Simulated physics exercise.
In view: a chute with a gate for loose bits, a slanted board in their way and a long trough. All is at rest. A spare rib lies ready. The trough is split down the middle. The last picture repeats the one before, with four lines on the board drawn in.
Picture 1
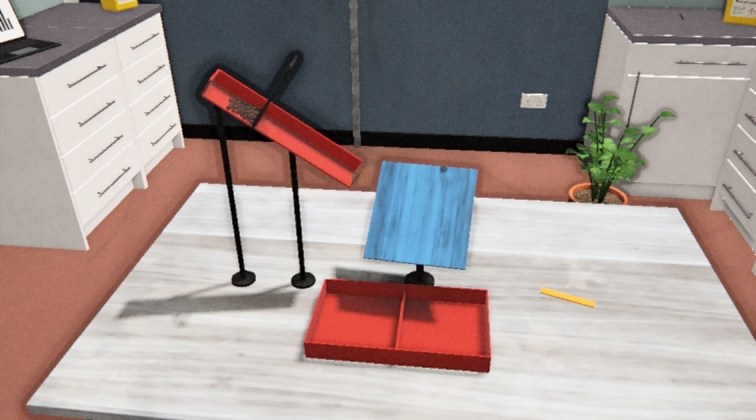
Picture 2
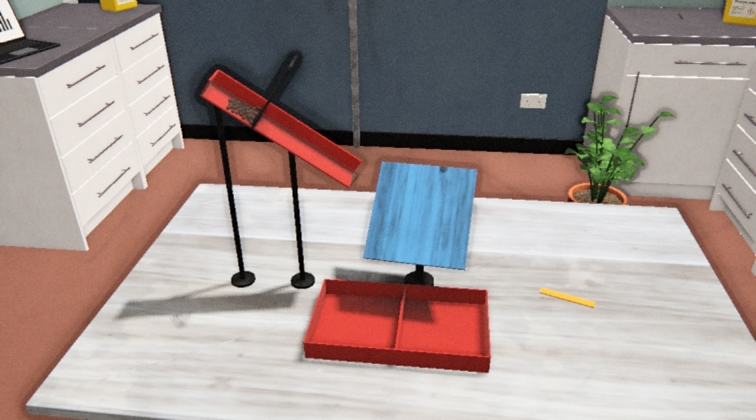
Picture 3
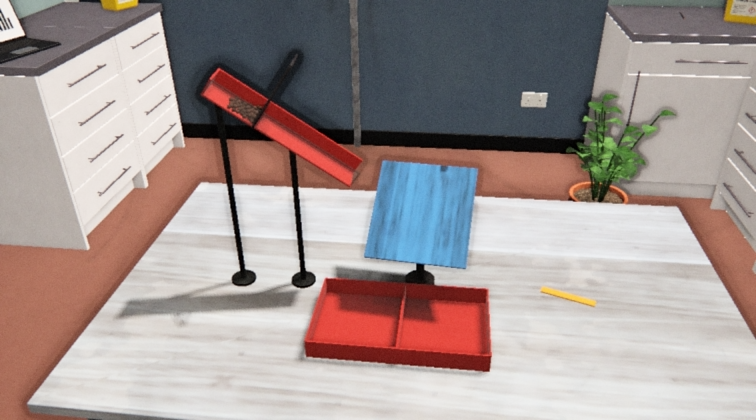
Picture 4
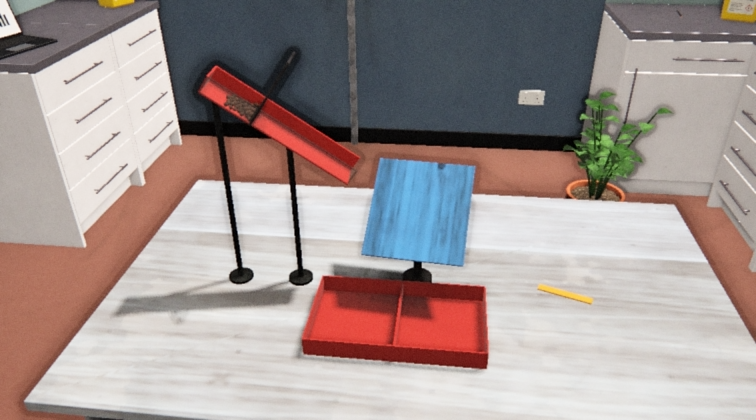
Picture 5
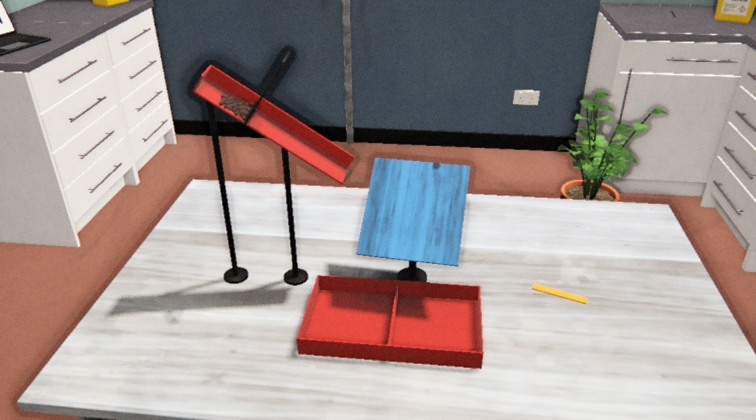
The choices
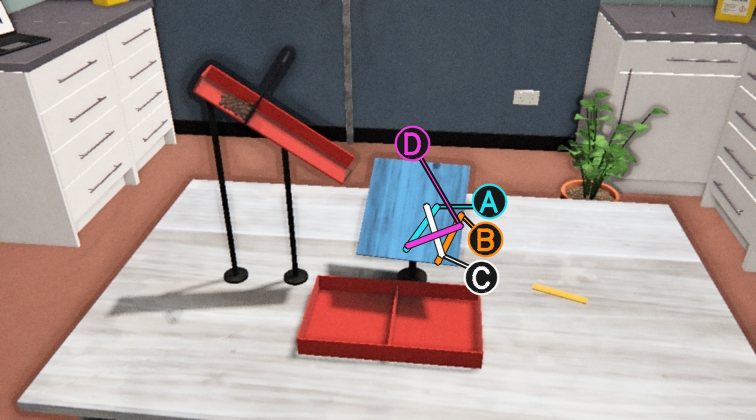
A red chute holding small brown bits stands still beside a tilted blue board and red trough.
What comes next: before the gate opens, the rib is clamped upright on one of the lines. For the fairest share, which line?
Use line D.
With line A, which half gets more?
Left.
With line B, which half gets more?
The right half.
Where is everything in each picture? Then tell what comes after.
In the first frame, load behind the gate near (246, 112), allspice berries; lip of the chute near (351, 181), sloping gently.
In the second frame, middle of the board near (421, 213), tilted fairly steeply; middle of its low edge near (413, 264); of its high edge near (429, 165).
In the third frame, front corners of the trough near (305, 341) and (491, 356); front end of its middle wall near (396, 348).
In the fourth frame, middle of the load near (243, 109); lip near (349, 178).
In the fifth frame, middle of the load near (238, 108); lip near (344, 177).
On the marked copy, line A from (437, 206) to (406, 249); line B from (461, 215) to (437, 262); line C from (426, 206) to (441, 254); line D from (460, 225) to (407, 245).
With A, of what is caught, the bulk in the left half, close to a quarter in the right.
With B, of what is caught, a small share in the left half, all but a few in the right.
With C, of what is caught, a small share in the left half, all but a few in the right.
With D, of what is caught, close to two thirds in the left half, close to a third in the right.
